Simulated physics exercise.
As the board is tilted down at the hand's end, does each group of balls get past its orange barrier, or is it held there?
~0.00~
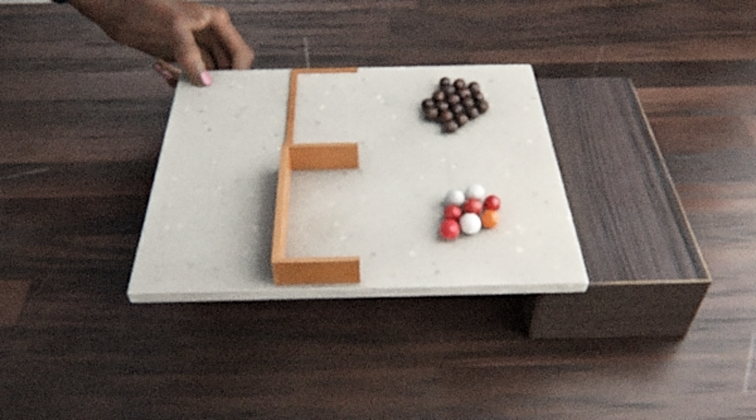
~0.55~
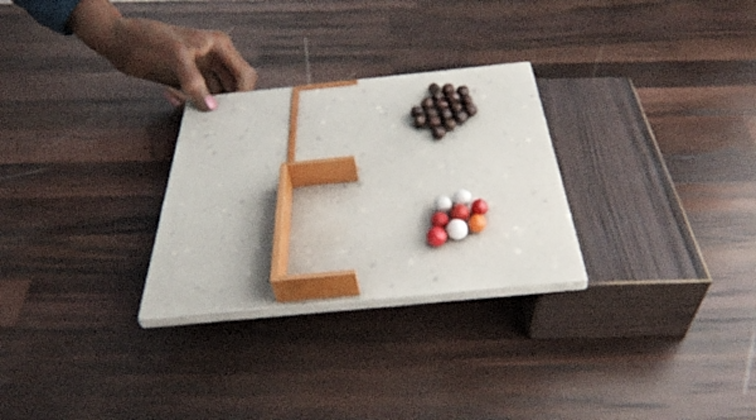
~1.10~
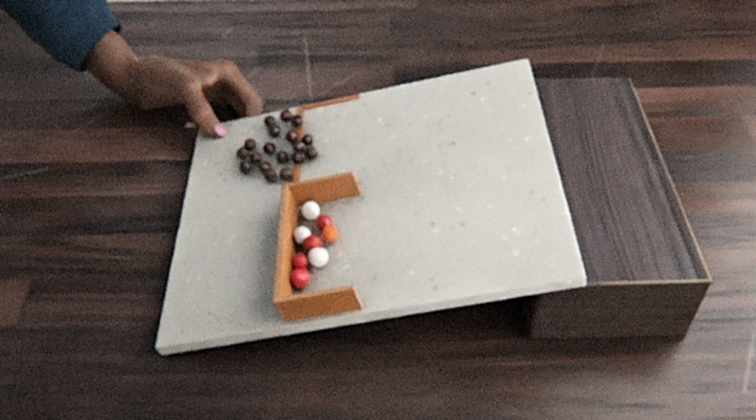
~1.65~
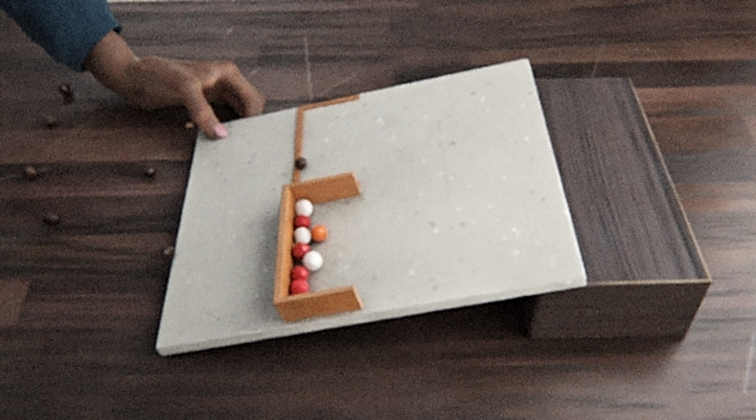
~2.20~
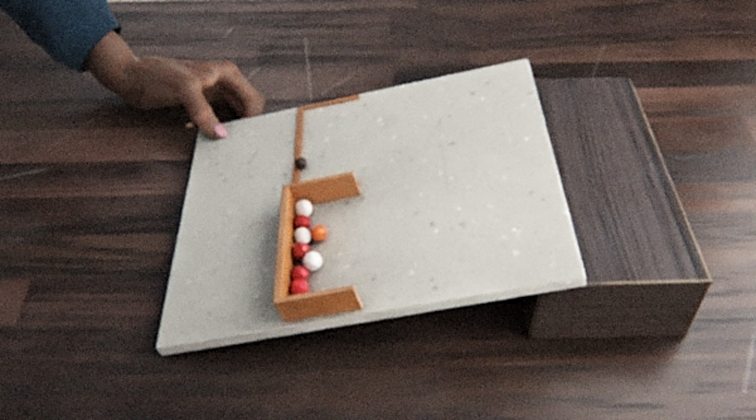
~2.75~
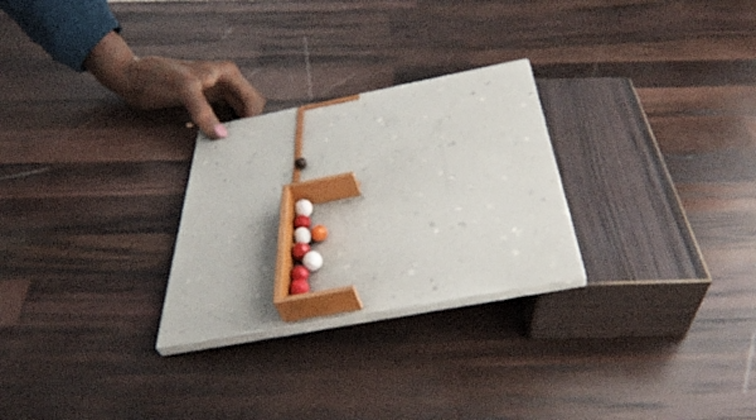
The nearer red, white and orange balls are held at their barrier, while the farther dark balls nearly all pass theirs, with just one left behind against it.
